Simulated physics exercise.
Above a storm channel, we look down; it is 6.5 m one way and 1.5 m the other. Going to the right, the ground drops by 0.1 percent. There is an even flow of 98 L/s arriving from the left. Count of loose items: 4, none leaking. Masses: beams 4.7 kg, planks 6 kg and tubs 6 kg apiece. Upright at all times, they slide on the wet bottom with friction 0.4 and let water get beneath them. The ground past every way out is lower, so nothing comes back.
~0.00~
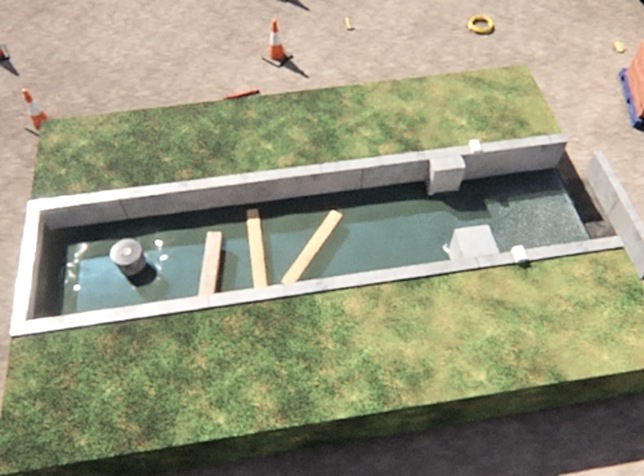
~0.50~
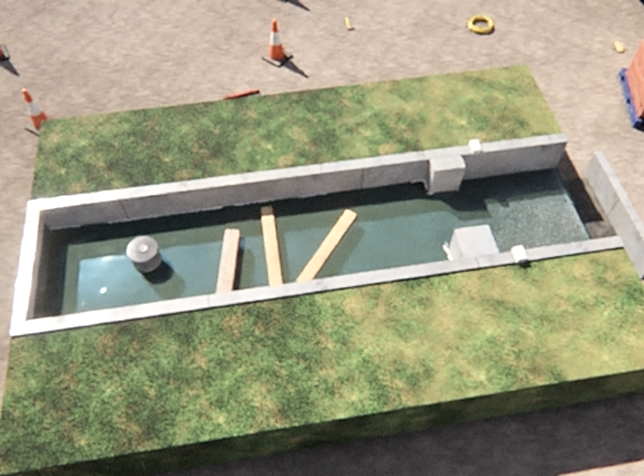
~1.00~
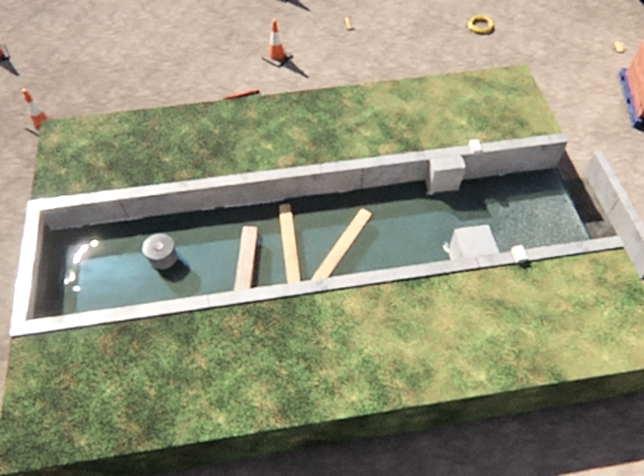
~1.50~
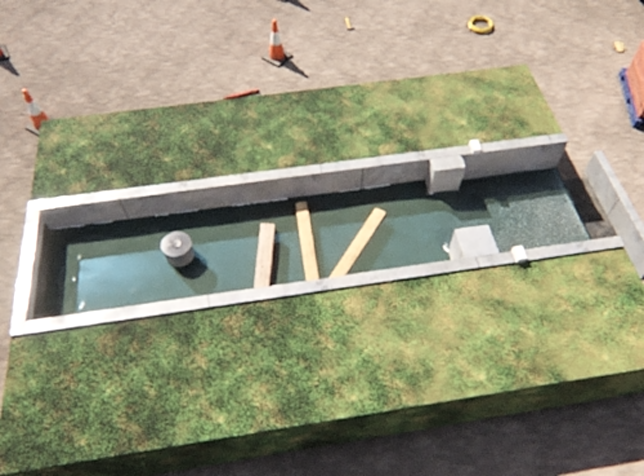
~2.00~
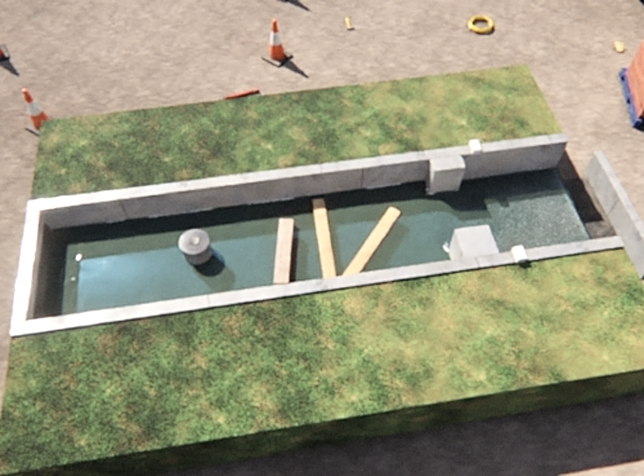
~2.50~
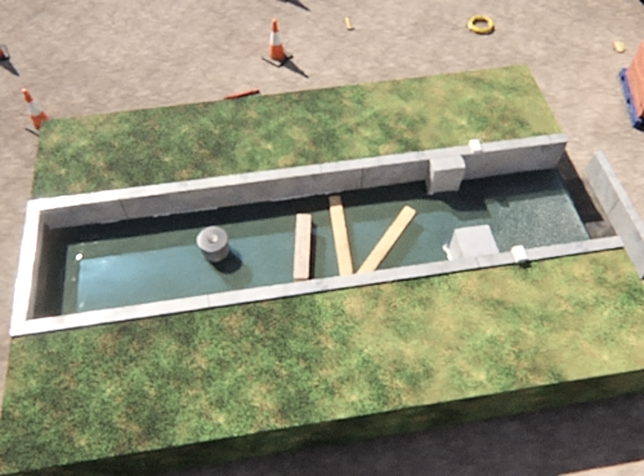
Three wooden planks and a round grey tub floated slowly to the right along a water-filled concrete channel between strips of grass, staying spread out in much the same arrangement as they drifted.
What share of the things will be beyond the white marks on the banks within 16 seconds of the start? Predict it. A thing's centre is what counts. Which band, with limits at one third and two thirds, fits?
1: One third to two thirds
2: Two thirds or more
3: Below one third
(3) Below one third.
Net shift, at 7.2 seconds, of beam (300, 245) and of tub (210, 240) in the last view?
That comes to 250 cm for the first and 300 cm for the second.
After 3.5 s 0 of 4 are over the mark; 4 afloat.
After 7.2 s 1 of 4 are over the mark; 3 afloat.
After 12.0 s 1 of 4 are over the mark; 3 afloat.
After 16.0 s 1 of 4 are over the mark; 3 afloat.
